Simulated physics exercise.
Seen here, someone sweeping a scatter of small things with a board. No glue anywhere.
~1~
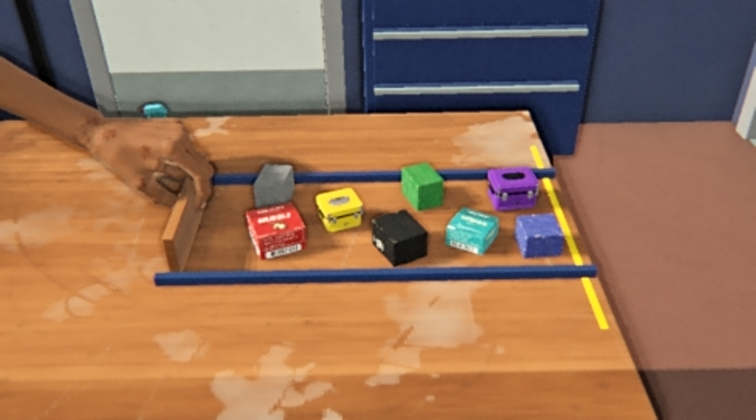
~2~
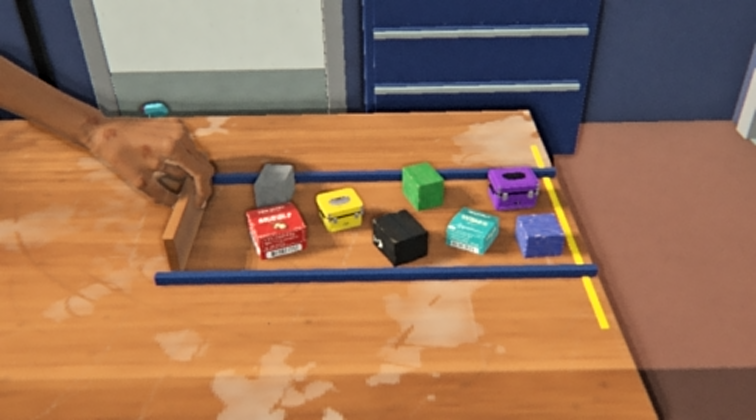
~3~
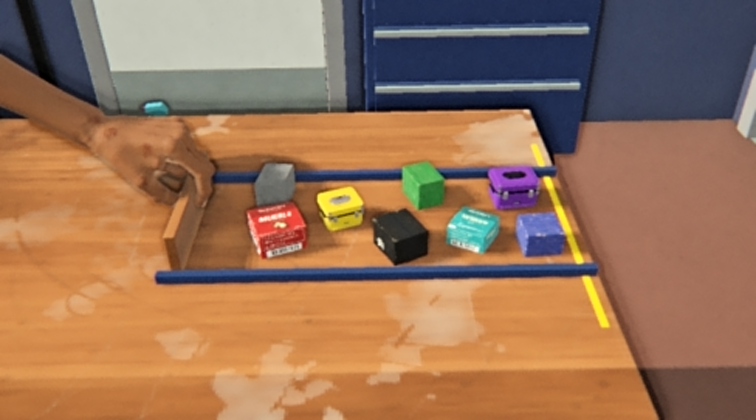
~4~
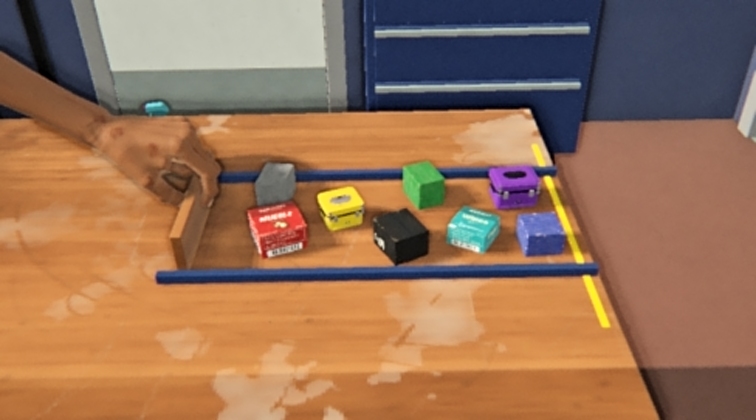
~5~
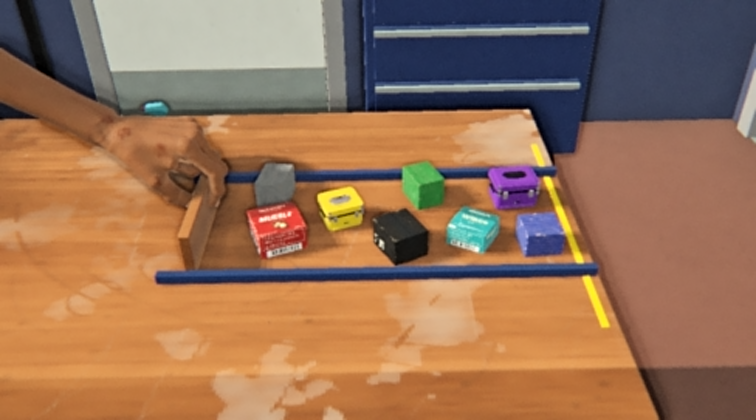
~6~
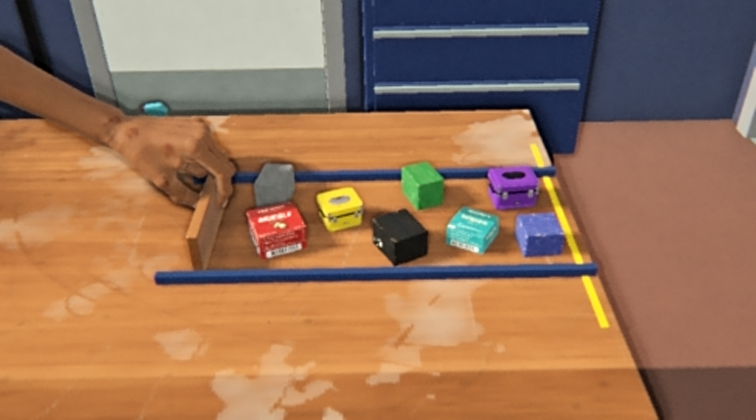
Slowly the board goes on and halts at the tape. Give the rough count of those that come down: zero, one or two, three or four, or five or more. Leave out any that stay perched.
The number that fall off is five or more.
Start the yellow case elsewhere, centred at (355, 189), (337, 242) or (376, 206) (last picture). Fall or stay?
Place by place, it is lost; tumbles off; is lost.
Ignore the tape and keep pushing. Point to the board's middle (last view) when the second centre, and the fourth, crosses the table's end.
Near (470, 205) and (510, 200).
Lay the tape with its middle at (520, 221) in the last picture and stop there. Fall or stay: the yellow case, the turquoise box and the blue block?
The yellow case remains up, the turquoise box is lost, the blue block tumbles off.
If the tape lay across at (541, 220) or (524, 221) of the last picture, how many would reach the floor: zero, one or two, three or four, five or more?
In that order: At least five; three or four.
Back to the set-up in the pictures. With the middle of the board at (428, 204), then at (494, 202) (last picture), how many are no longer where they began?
At the one place 7, at the other 8.
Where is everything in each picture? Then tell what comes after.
The first picture shows blue block (539, 236); purple case (512, 189); turquoise box (472, 231); board (190, 209); tape (563, 221).
The second picture shows purple case (513, 189); green block (423, 186).
The third picture shows turquoise box (473, 229); yellow case (341, 210).
The fourth picture shows blue block (540, 234); grey block (276, 186).
The fifth picture shows purple case (513, 187); board (204, 208).
The sixth picture shows blue block (539, 235); purple case (512, 188); turquoise box (473, 230); board (211, 208); tape (563, 220).
Early on, none off yet; blue block at rest near (539, 235); purple case at rest near (512, 188); turquoise box at rest near (473, 230).
A while later, none off yet; blue block leaning a little near (604, 237); purple case travelled a little near (525, 188); turquoise box travelled well along near (558, 226).
Finally, the number that fall off is five or more; lost, grey block, red box, yellow case, black box, green block, turquoise box, purple case and blue block.
